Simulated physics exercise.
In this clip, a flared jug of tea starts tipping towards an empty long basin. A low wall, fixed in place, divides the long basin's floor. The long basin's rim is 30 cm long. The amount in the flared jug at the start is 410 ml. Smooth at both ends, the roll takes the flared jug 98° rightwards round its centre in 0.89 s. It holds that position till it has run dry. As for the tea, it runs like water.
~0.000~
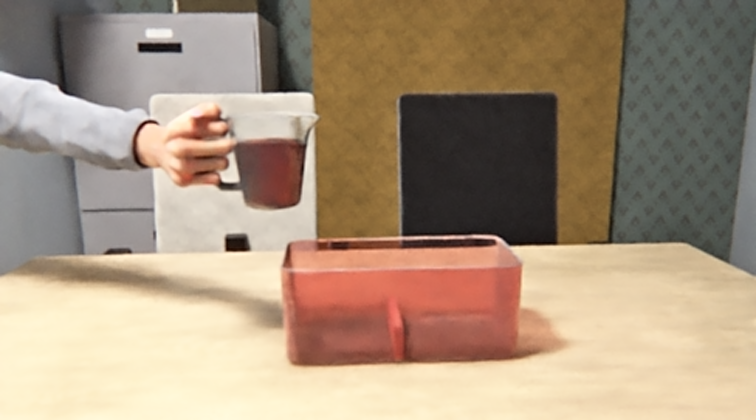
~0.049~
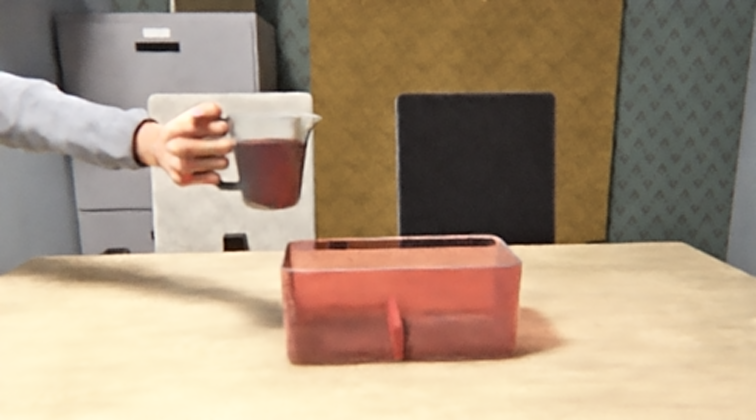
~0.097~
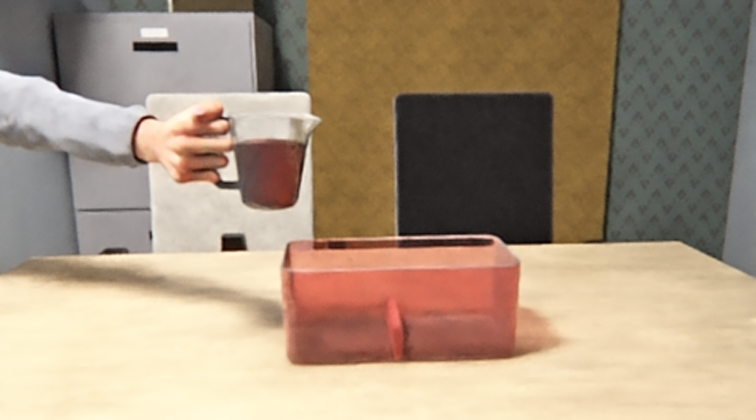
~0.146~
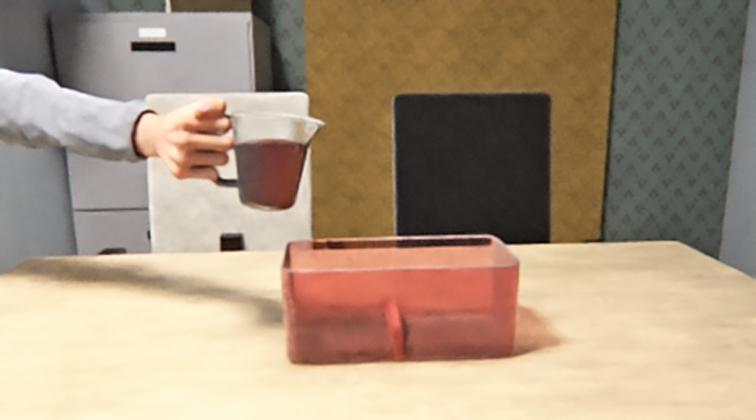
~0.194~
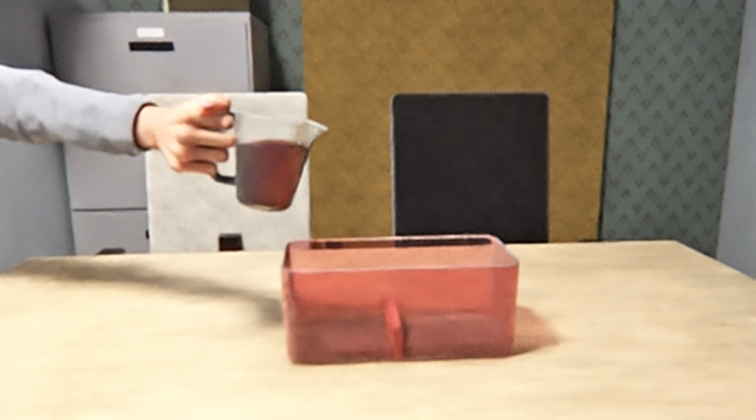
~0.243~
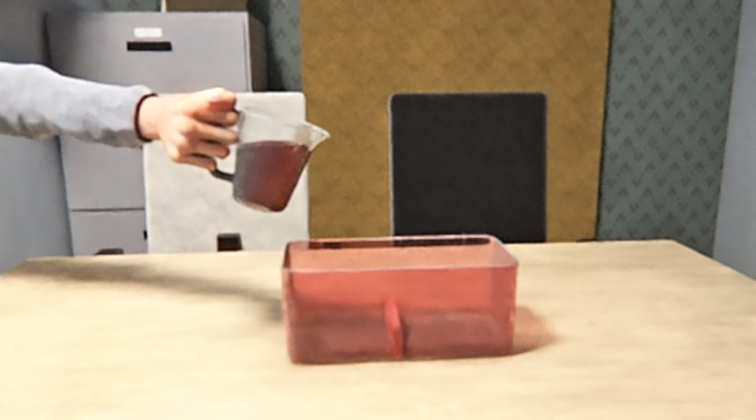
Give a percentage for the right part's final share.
My figure is 4 %.
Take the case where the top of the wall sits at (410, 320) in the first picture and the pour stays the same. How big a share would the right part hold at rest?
Estimate: About 10 percent.
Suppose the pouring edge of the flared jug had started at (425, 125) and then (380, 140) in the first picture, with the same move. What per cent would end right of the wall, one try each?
95 then 95 %.
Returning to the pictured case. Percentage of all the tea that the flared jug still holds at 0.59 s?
About 82 percent.
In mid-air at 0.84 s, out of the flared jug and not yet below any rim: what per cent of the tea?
Something like 20 per cent is in the air then.
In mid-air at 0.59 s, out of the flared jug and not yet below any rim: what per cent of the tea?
Roughly 16 percent.
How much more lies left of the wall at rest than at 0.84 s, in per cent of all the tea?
About 38 percent.
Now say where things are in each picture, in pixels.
In the first frame, tilt 0°; pouring edge (321, 116); surface from (235, 142) to (305, 141); the long basin's rim runs from (285, 256) to (511, 251); the wall's top is at (395, 314).
In the second frame, tilt 1°; pouring edge (321, 117); surface from (236, 141) to (305, 141).
In the third frame, tilt 3°; pouring edge (322, 119); surface from (237, 142) to (305, 142).
In the fourth frame, tilt 6°; pouring edge (325, 123); surface from (238, 143) to (307, 143).
In the fifth frame, tilt 11°; pouring edge (328, 128); surface from (239, 144) to (308, 144).
In the sixth frame, tilt 17°; pouring edge (330, 135); surface from (241, 146) to (311, 145).
By 0.59 s the tilt is 73° and 82 per cent is still to pour, 2 is left of the wall and 0 right of it.
By 0.84 s the tilt is 97° and 26 per cent is still to pour, 54 is left of the wall and 0 right of it.
By 1.10 s the tilt is 98° and 2 per cent is still to pour, 91 is left of the wall and 1 right of it.
By 1.39 s the tilt is 98° and 0 per cent is still to pour, 93 is left of the wall and 4 right of it.
At rest 93 per cent lies left of the wall, 4 right of it and 3 outside.
